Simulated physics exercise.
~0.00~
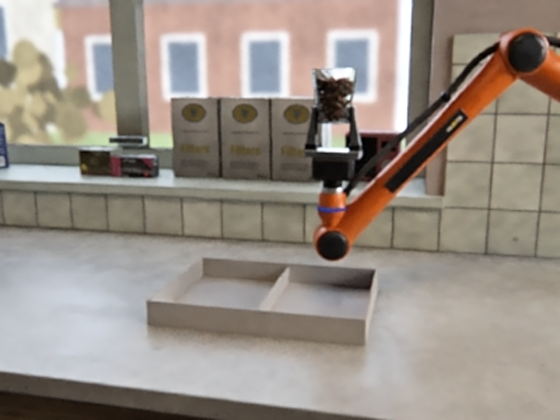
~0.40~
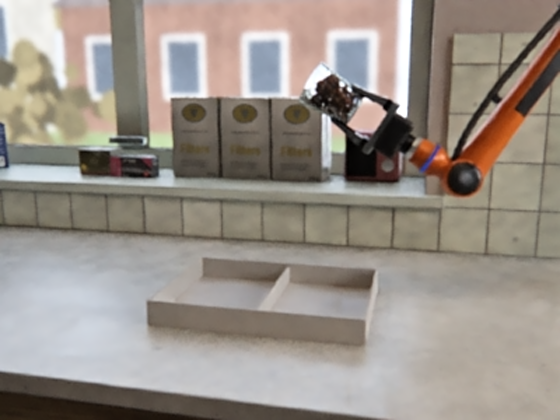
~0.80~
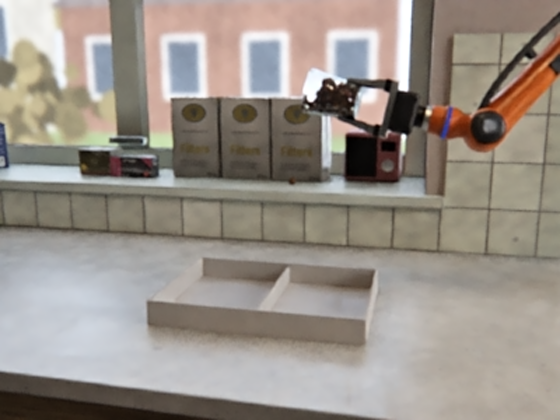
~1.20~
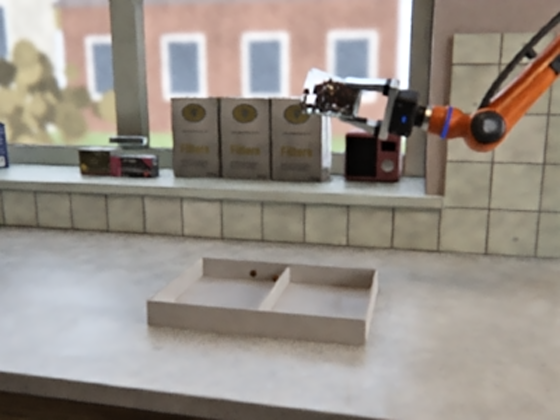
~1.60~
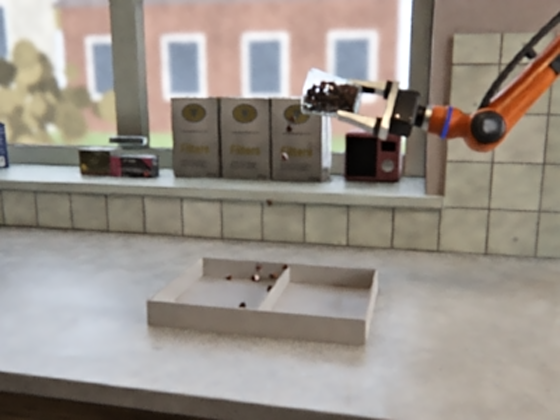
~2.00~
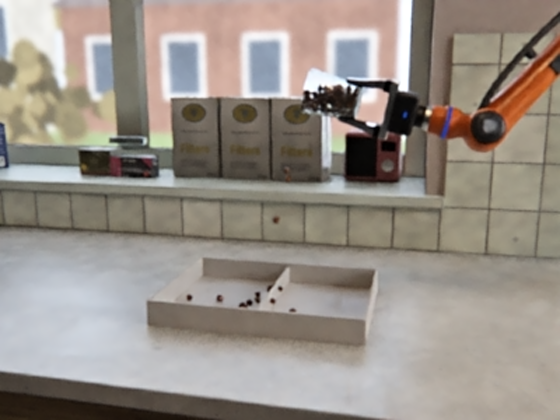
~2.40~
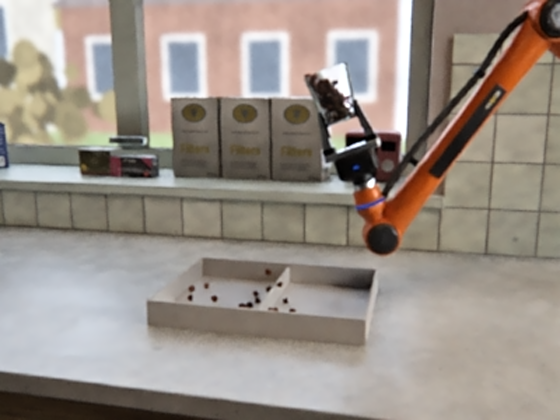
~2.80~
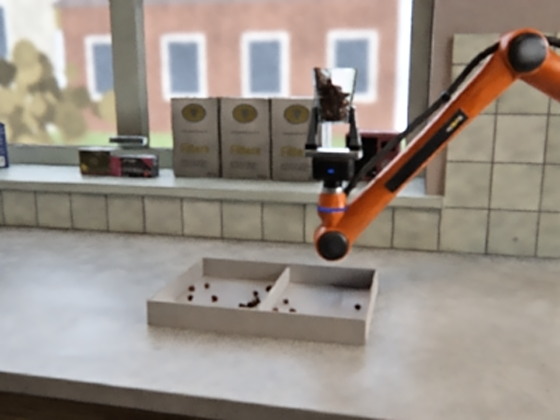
An orange and black robot arm at the right holds up a clear beaker of dark brown pellets, seen from a fixed view across a pale countertop. A low, light grey tray with a dividing wall sits below, and behind it a windowsill holds three grey boxes, with a brick building outside. The arm swings round and tips the beaker leftward onto its side. A few pellets drop, scattering mostly into the tray's left part. The arm then turns the beaker back upright, still holding most of the pellets, with a few lying in the right part.
